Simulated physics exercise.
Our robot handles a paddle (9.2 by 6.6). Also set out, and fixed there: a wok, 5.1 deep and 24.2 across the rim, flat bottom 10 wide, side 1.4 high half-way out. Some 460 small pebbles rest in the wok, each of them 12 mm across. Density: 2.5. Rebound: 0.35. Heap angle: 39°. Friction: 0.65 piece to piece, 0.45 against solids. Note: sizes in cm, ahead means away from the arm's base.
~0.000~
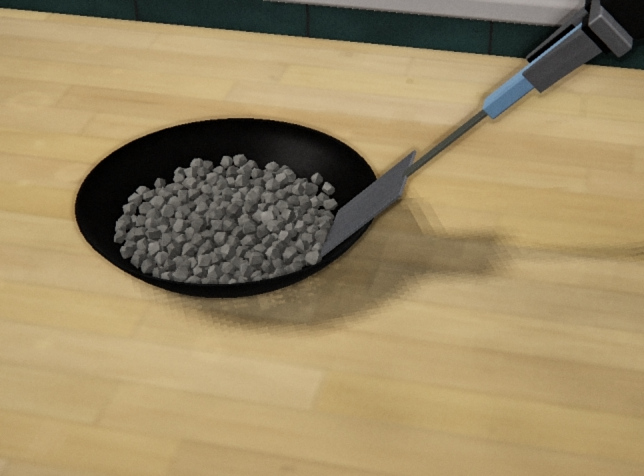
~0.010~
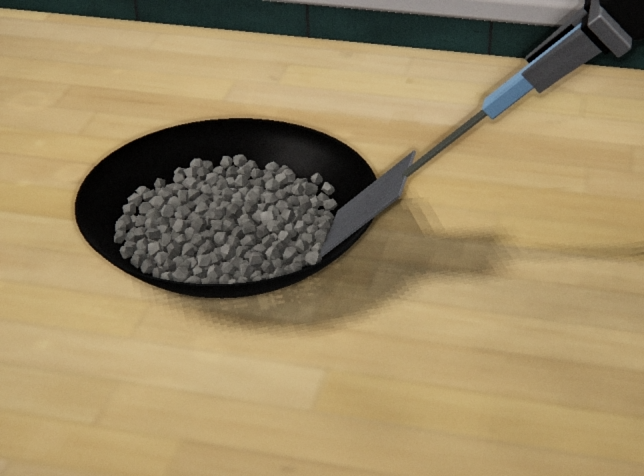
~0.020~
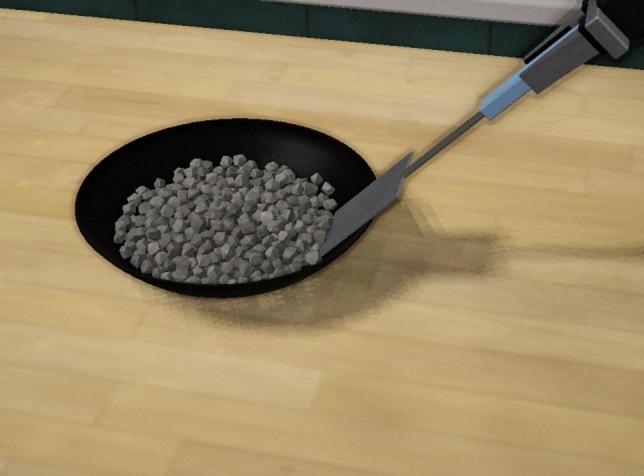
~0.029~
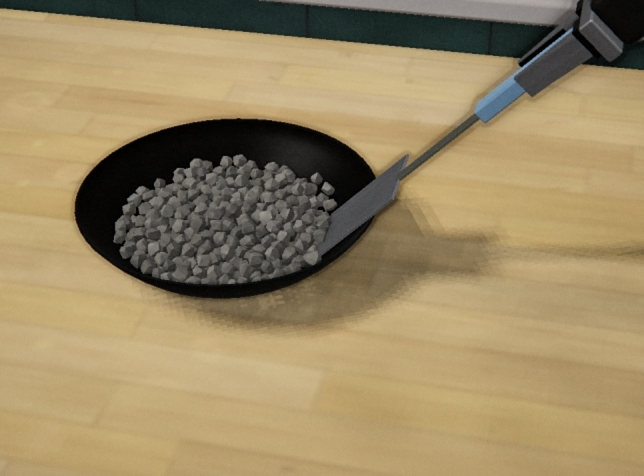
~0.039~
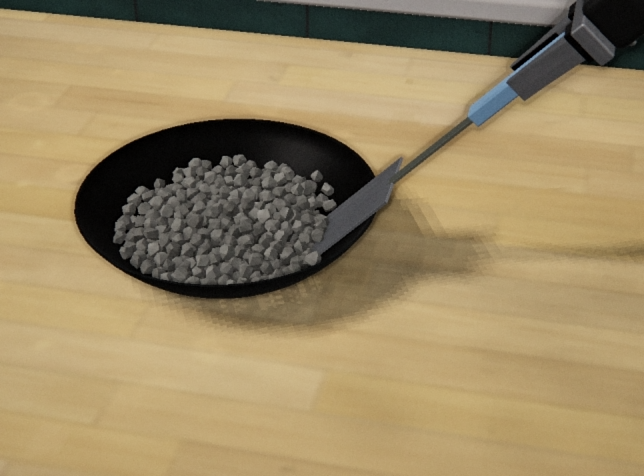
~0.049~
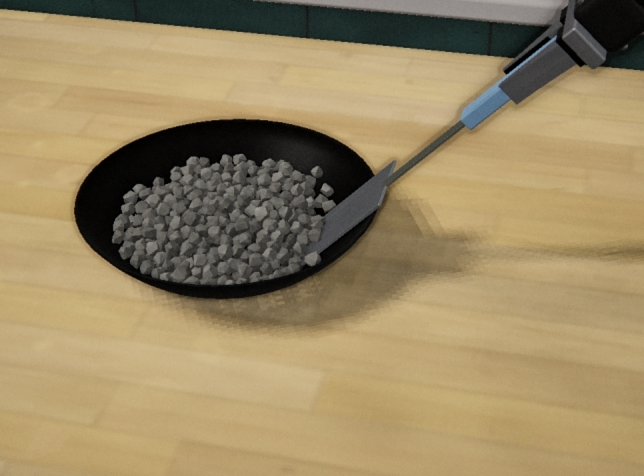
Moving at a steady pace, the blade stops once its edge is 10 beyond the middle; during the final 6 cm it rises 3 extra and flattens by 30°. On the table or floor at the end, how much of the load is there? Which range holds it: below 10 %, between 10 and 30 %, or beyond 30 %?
The range beyond 30 %.
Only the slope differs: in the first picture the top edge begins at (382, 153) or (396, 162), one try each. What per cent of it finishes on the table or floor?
Close to 40 and 45 percent respectively.
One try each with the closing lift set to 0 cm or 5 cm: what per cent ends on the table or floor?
Estimates, in order: 40 % then 40 %.
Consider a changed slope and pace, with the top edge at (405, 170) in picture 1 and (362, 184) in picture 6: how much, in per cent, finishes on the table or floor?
Off the vessel, on the table or floor: Some 55 percent.
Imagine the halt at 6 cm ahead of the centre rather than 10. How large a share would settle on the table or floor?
I'd expect close to 10 per cent then.
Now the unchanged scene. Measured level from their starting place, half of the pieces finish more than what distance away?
Somewhere around 8 centimetres, I'd say.
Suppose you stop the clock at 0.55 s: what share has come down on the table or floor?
Around 45 percent.
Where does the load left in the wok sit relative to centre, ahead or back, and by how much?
It rests close to 2.0 centimetres ahead of centre.
By 0.17 s, sloping 47°, highest piece 7 above the table; 457 in the wok, 3 on the blade or in flight.
By 0.29 s, sloping 38°, highest piece 9 above the table; 420 in the wok, 7 on the table or floor, 33 on the blade or in flight.
By 0.55 s, sloping 17°, highest piece 6 above the table; 249 in the wok, 204 on the table or floor, 7 on the blade or in flight.
By 1.60 s, sloping 17°, highest piece 6 above the table; 248 in the wok, 212 on the table or floor.
Final count, 248 in the wok, 212 on the table or floor. That is 46 % on the table or floor.
